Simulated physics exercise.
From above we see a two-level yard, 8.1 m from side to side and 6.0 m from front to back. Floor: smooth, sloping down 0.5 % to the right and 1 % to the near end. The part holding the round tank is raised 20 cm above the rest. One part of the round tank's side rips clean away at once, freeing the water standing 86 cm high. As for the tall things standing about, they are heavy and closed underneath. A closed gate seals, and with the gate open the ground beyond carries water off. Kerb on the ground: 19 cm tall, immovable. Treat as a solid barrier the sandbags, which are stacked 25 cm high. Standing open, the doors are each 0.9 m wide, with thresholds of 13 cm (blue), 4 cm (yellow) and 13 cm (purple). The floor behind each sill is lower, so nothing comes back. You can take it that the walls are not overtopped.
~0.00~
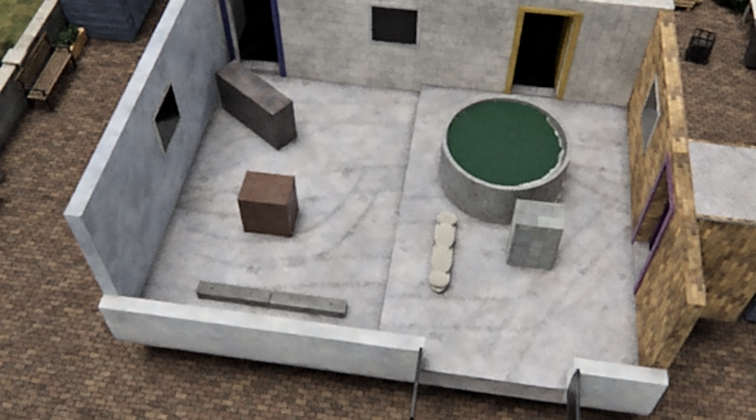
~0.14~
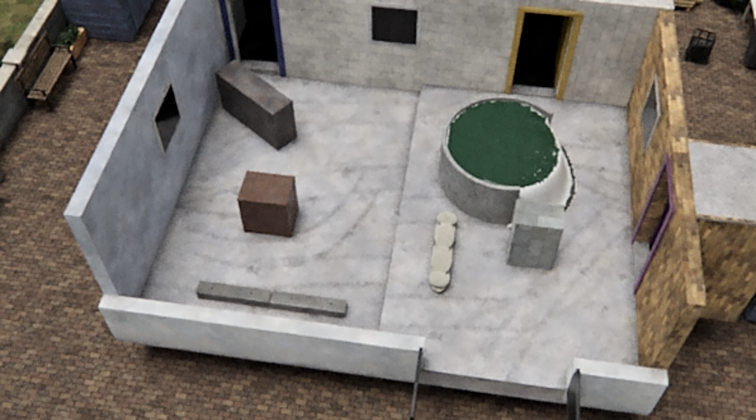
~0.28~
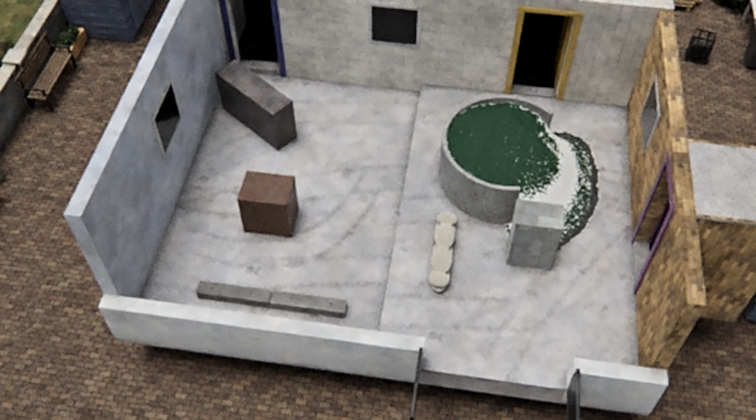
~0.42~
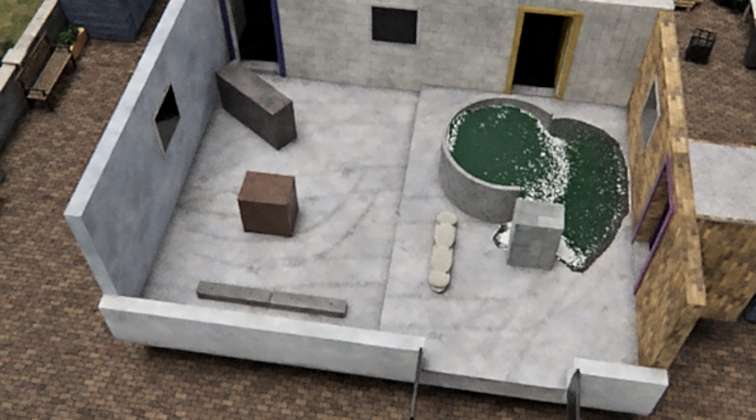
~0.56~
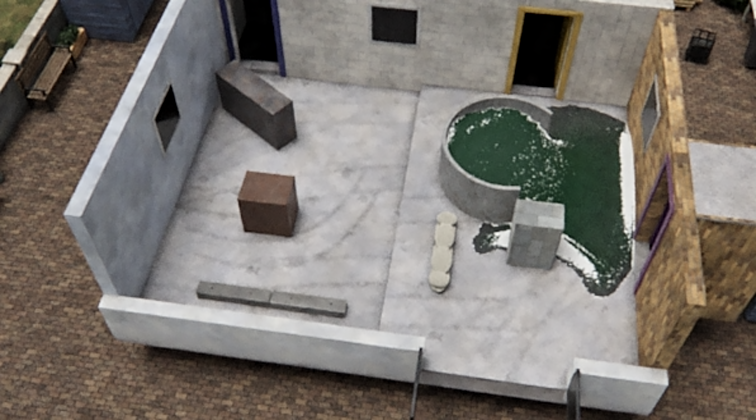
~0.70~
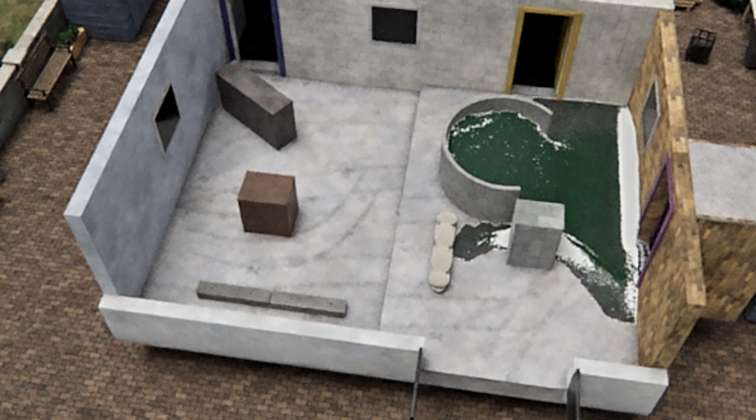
Green water pours from the round tank's open right side and spreads around a grey block.
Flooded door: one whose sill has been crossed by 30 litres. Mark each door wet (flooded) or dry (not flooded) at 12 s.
Status of blue door: Dry. Status of yellow door: Wet. Status of purple door: Wet.
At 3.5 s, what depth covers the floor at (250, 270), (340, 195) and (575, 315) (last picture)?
About 0, 0 and 12 cm.
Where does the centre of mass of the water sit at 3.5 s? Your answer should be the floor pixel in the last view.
Its balance point sits around (535, 209).
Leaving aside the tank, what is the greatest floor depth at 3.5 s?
Max around 28 cm.
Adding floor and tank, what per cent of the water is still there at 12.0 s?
64 %.
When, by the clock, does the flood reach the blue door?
Lab note: Blue at 4.5 s.
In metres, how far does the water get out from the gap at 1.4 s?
Distance: Approx. 3.8 m.
After 1.4 s water covers 20 % of the floor and is deepest (56 cm) near (623, 232); blue door not reached, yellow door 4 cm at the sill, 1 L in, purple door 39 cm at the sill, 112 L in.
After 2.2 s water covers 30 % of the floor and is deepest (49 cm) near (629, 384); blue door not reached, yellow door 9 cm at the sill, 5 L in, purple door 28 cm at the sill, 214 L in.
After 3.5 s water covers 50 % of the floor and is deepest (28 cm) near (629, 384); blue door not reached, yellow door 10 cm at the sill, 29 L in, purple door 16 cm at the sill, 253 L in.
After 7.0 s water covers 85 % of the floor and is deepest (14 cm) near (225, 103); blue door 11 cm at the sill, 4 L in, yellow door 6 cm at the sill, 60 L in, purple door 9 cm at the sill, 257 L in.
After 12.0 s water covers 90 % of the floor and is deepest (10 cm) near (360, 352); blue door 2 cm at the sill, 5 L in, yellow door 2 cm at the sill, 62 L in, purple door 6 cm at the sill, 257 L in.
